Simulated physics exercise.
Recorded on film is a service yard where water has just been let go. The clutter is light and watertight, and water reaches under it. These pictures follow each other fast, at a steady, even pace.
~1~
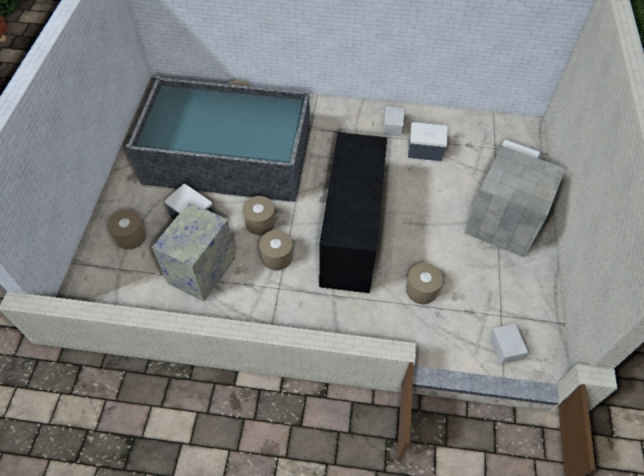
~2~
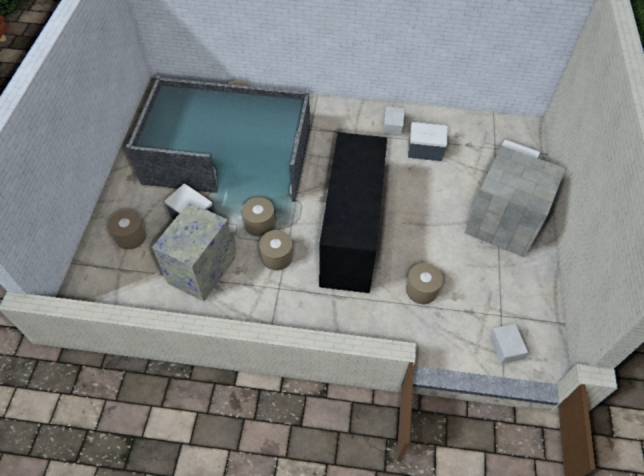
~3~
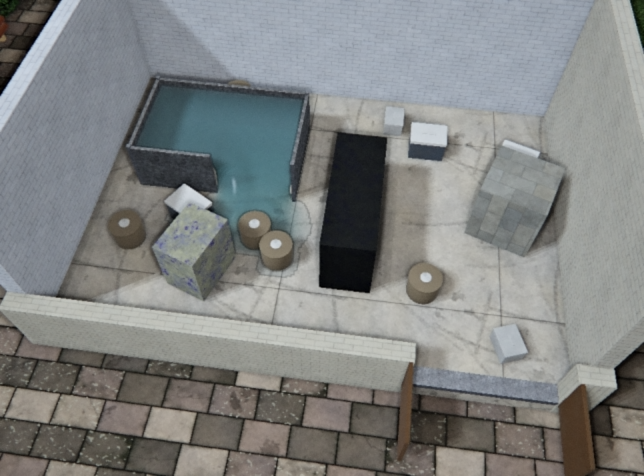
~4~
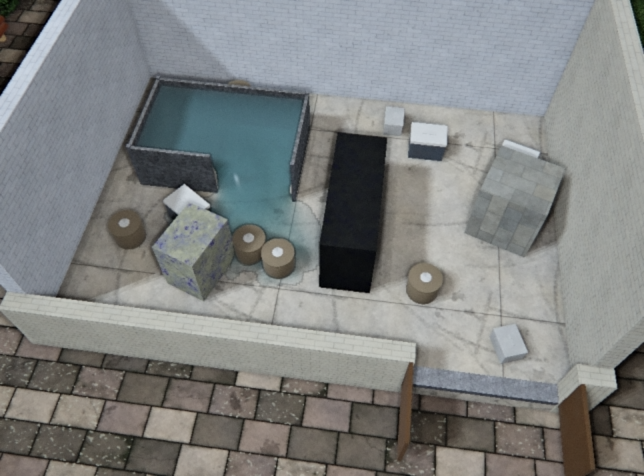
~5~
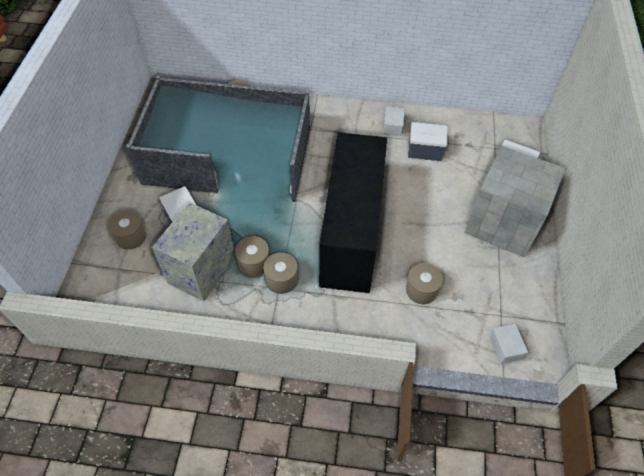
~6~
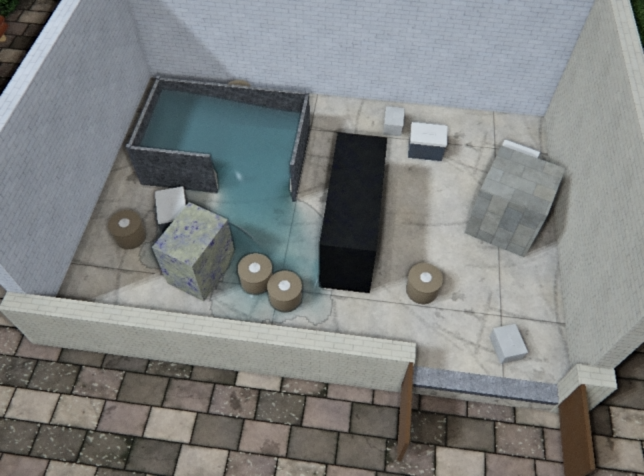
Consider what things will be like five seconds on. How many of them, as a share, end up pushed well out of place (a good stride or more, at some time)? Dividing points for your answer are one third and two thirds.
Answer: A share between one and two thirds.
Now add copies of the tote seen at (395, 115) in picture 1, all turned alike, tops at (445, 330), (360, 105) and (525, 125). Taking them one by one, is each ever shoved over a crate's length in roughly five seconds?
Per listing: Cleared out, largely stays, largely stays.
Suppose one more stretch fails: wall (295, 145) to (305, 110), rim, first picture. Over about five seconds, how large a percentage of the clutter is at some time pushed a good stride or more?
Roughly 40 percent.
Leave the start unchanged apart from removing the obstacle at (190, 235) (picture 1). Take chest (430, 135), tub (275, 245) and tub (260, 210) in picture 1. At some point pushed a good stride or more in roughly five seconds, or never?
Successively: Never went far, moved a long way, moved a long way.
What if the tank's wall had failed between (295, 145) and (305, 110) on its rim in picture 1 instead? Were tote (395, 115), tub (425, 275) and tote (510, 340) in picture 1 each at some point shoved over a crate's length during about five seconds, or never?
Order as asked: Sent that far; not sent that far; not sent that far.
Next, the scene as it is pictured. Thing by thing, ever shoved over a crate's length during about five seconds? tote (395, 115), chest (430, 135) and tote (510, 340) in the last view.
Taking them as listed, the first remained nearby, the next remained nearby, and the last cleared the mark.
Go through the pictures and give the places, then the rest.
A tub at (258, 209), on the bottom; a tub at (276, 244) rests on the ground; 0 of 10 have shifted, in the first picture.
A tub at (258, 210), on the bottom; a tub at (276, 244) rests on the ground; 0 of 10 have shifted, in the second picture.
A tub at (254, 224), on the bottom, close to its start; a tub at (276, 244), on the bottom; 1 of 10 have shifted, in the third picture.
A tub at (249, 238) rests on the ground, a stride from its start; a tub at (278, 252), on the bottom, close to its start; 2 of 10 have shifted, in the fourth picture.
A tub at (252, 250), on the bottom, a stride from its start; a tub at (281, 267) rests on the ground, a stride from its start; 3 of 10 have shifted, in the fifth picture.
A tub at (255, 268) rests on the ground, a stride from its start; a tub at (285, 285) rests on the ground, a stride from its start; 3 of 10 have shifted, in the sixth picture.
A moment on, 3 of 10 are well off their spots; 2 afloat.
Next, 4 of 10 are well off their spots; 1 afloat.
Later, 5 of 10 are well off their spots; 3 afloat.
In the end, 6 of 10 are well off their spots, and 6 have been at some point; 3 afloat.
